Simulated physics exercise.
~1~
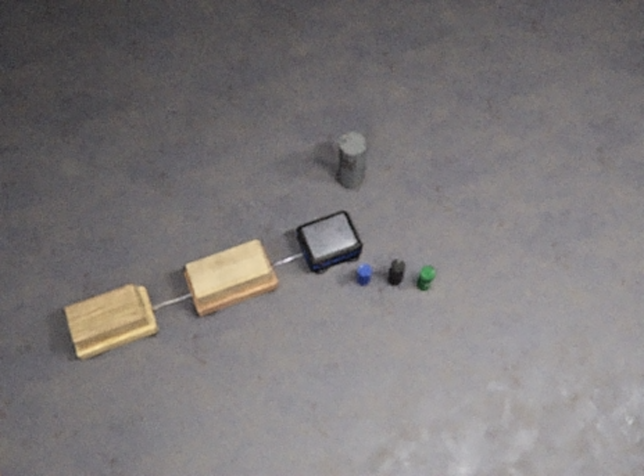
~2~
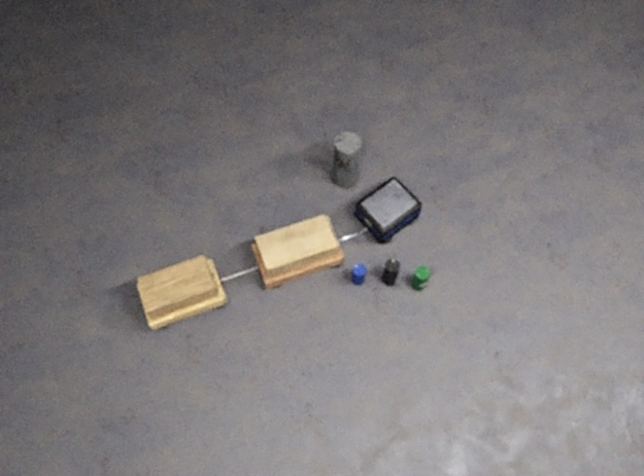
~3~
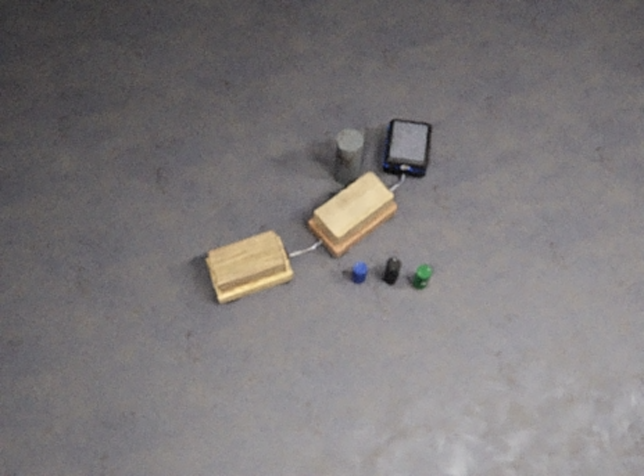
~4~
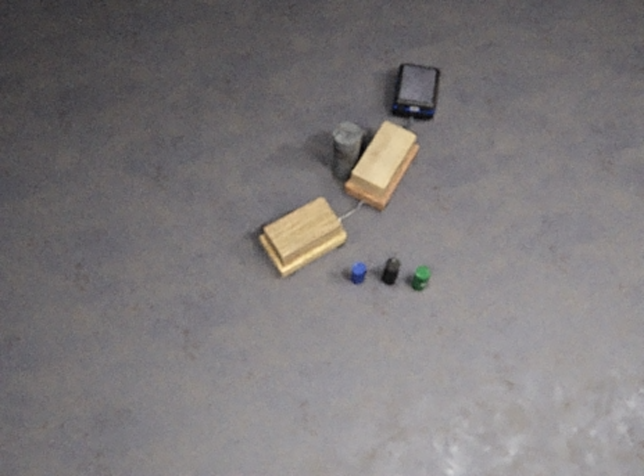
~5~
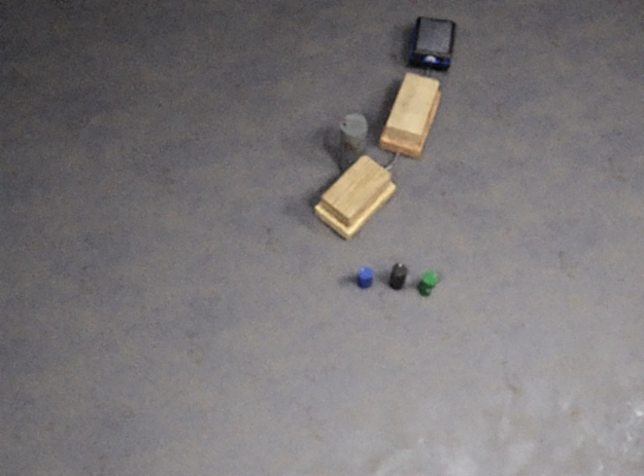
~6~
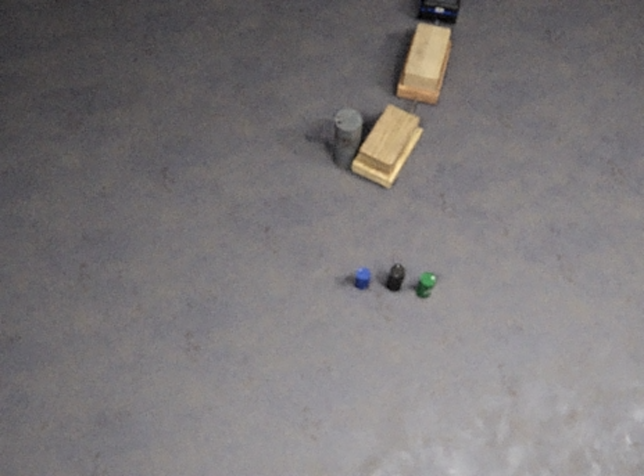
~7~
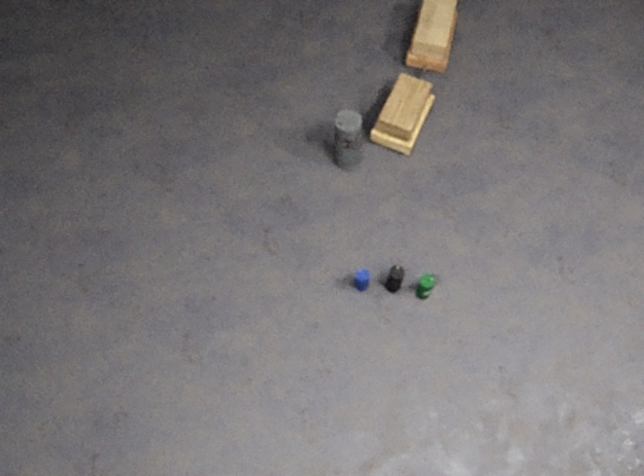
On a grey floor, a small dark vehicle pulls two wooden carts rightward, then curves away upward past a standing grey cylinder.
